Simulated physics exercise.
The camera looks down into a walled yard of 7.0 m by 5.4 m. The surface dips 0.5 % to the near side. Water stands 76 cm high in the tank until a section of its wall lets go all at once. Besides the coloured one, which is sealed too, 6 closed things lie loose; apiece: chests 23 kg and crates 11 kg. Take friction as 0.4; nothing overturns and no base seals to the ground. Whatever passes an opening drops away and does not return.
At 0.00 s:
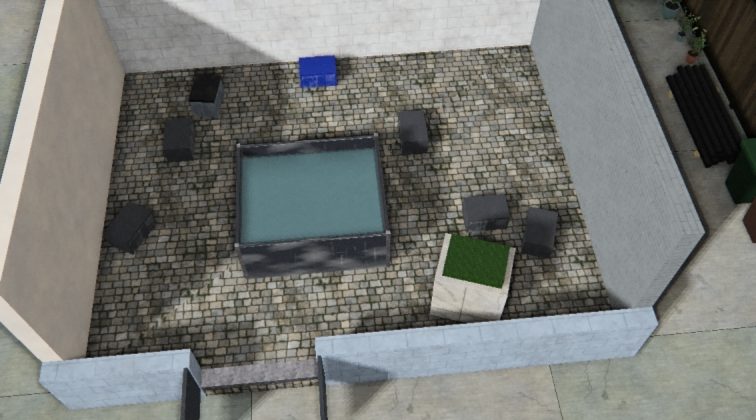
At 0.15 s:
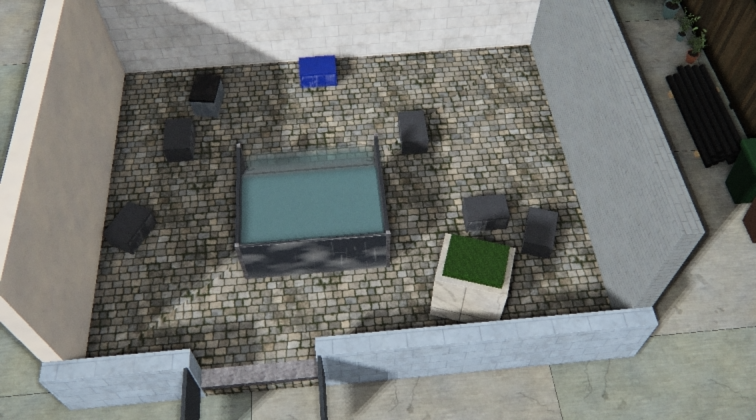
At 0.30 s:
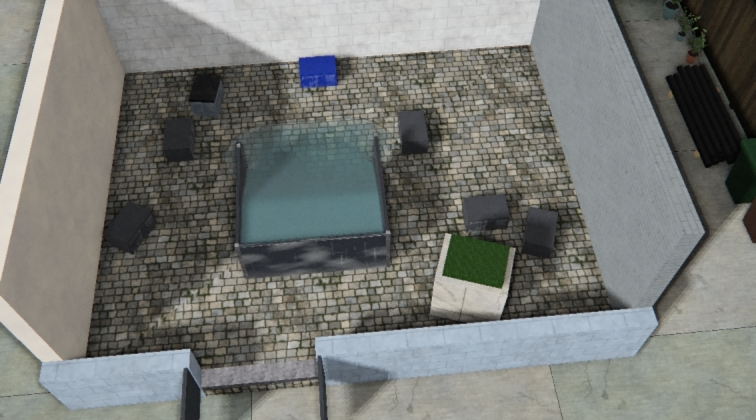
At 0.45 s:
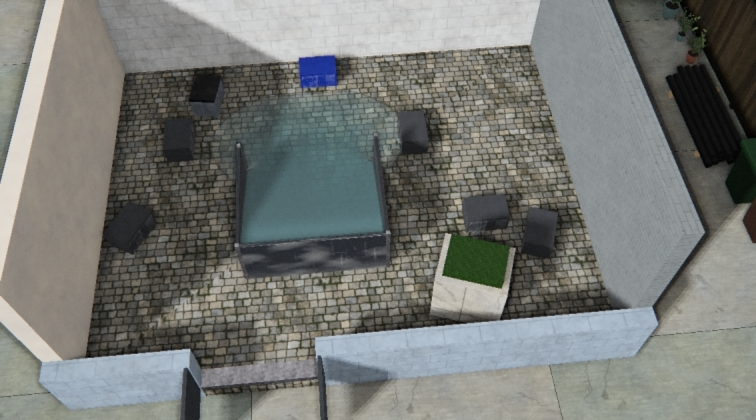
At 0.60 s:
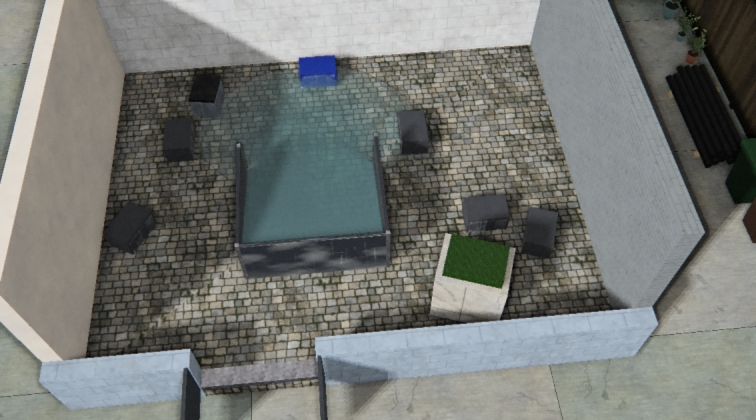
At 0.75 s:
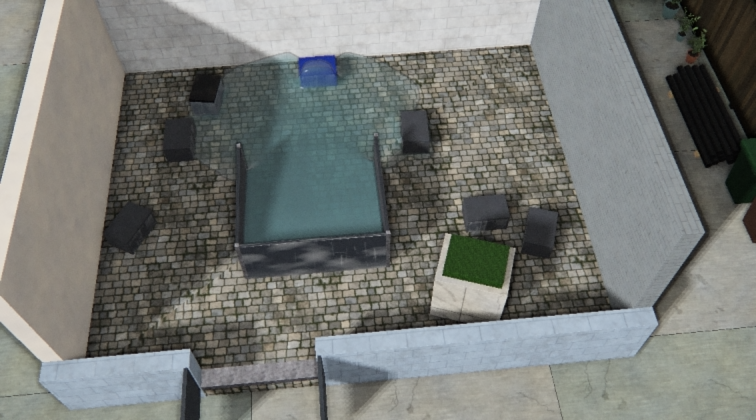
Water poured out of the far side of a dark-walled tank in a cobbled yard, then spread across the stones between scattered dark boxes and reached the blue crate, which stayed put.
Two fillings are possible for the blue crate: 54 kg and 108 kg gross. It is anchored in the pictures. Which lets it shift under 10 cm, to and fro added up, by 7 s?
For it, neither load is enough.
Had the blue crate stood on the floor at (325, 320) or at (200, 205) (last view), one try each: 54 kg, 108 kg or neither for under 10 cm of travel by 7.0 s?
In that order: The smaller is enough; either load holds.
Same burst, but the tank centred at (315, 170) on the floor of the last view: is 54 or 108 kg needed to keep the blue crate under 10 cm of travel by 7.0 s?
Then neither weight holds it.
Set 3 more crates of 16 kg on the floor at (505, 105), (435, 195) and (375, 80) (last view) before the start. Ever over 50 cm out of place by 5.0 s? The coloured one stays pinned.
In that order: Over, less, past it.
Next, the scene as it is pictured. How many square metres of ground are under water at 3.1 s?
Roughly 21 m2.
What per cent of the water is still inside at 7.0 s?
Some 96 per cent remains.
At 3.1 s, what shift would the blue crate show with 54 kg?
Roughly 100 cm.
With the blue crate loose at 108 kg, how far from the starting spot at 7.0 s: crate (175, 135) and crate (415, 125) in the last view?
In turn: 400 cm, 60 cm.
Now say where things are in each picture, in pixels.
The first picture shows the blue crate at (317, 65) rests on the ground; water covers 2.9 m2; 0 of 7 have shifted.
The second picture shows the blue crate at (317, 65) rests on the ground; 4.1 m2 under water; 0 of 7 have shifted.
The third picture shows the blue crate at (317, 65), on the bottom; 5.5 m2 under water; 0 of 7 have shifted.
The fourth picture shows the blue crate at (317, 65) rests on the ground; water covers 7.3 m2; 0 of 7 have shifted.
The fifth picture shows the blue crate at (317, 65), on the bottom; water covers 9.0 m2; 0 of 7 have shifted.
The sixth picture shows the blue crate at (317, 65) rests on the ground; water covers 10.5 m2; 0 of 7 have shifted.
After 1.4 s the blue crate would be 25 cm from its start with 54 kg and 21 cm from its start with 108 kg; 24 cm of water round it then.
After 3.1 s the blue crate would be 93 cm from its start with 54 kg and 21 cm from its start with 108 kg; 15 cm of water round it then.
After 4.9 s the blue crate would be 103 cm from its start with 54 kg and 21 cm from its start with 108 kg; 7 cm of water round it then.
After 7.0 s the blue crate would be 103 cm from its start with 54 kg and 21 cm from its start with 108 kg; 5 cm of water round it then.
